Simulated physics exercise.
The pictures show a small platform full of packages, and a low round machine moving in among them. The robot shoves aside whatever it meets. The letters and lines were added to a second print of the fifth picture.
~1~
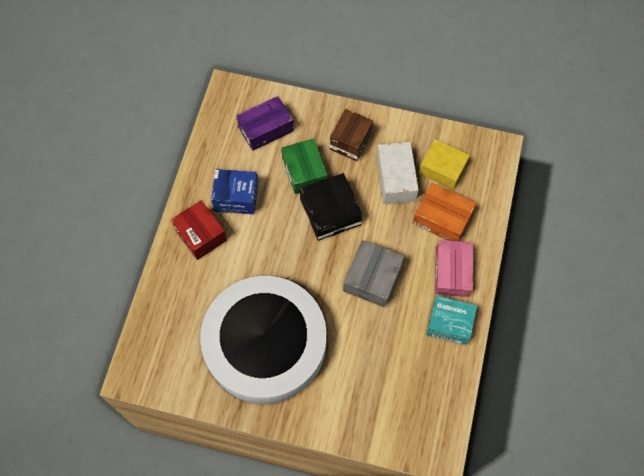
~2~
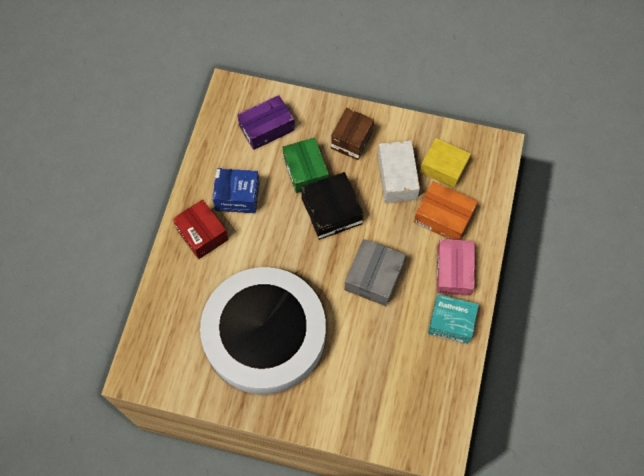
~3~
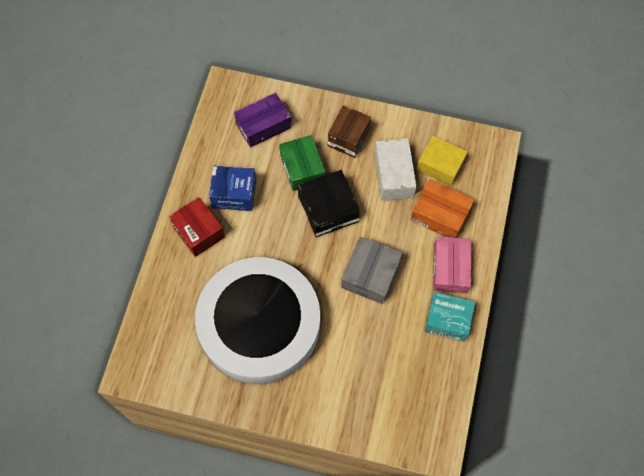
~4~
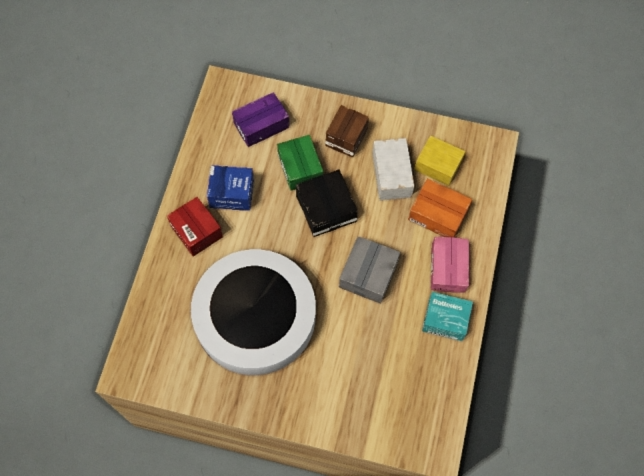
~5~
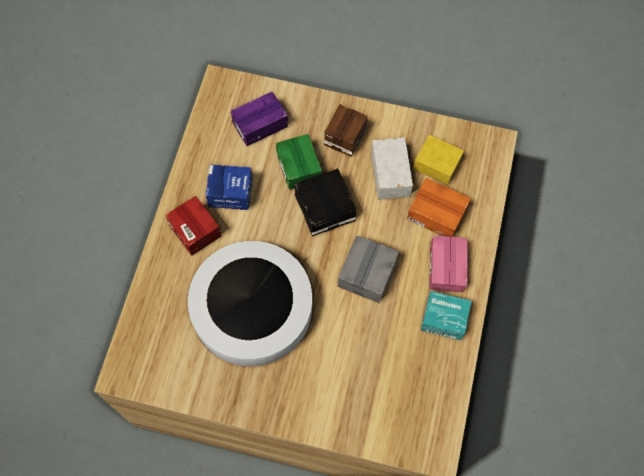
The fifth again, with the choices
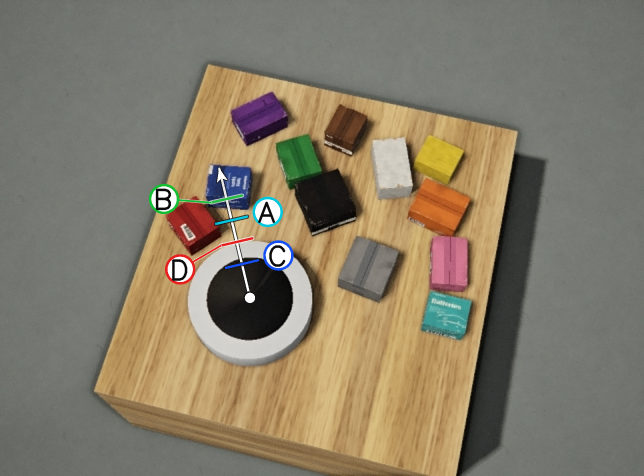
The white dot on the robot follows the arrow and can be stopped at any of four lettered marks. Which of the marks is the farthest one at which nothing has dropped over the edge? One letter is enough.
A.
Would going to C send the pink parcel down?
No.
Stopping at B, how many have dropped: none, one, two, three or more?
One.
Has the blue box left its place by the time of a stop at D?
Yes.
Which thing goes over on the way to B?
The red parcel.
On the marked copy, A at (232, 221); B at (227, 199); C at (242, 264); D at (237, 242); the arrow from (250, 298) to (219, 169); the white dot at (250, 298).
Taking A. A third of the way, robot (244, 273); red parcel (190, 221); turquoise box (446, 316).
Two thirds of the way, robot (237, 244); red parcel (176, 200); blue box (227, 176).
When it is over, robot (233, 227); red parcel (167, 190); blue box (223, 160); nothing has fallen.
As for the rest, B drops the red parcel; C is safe but short; D is safe but short.
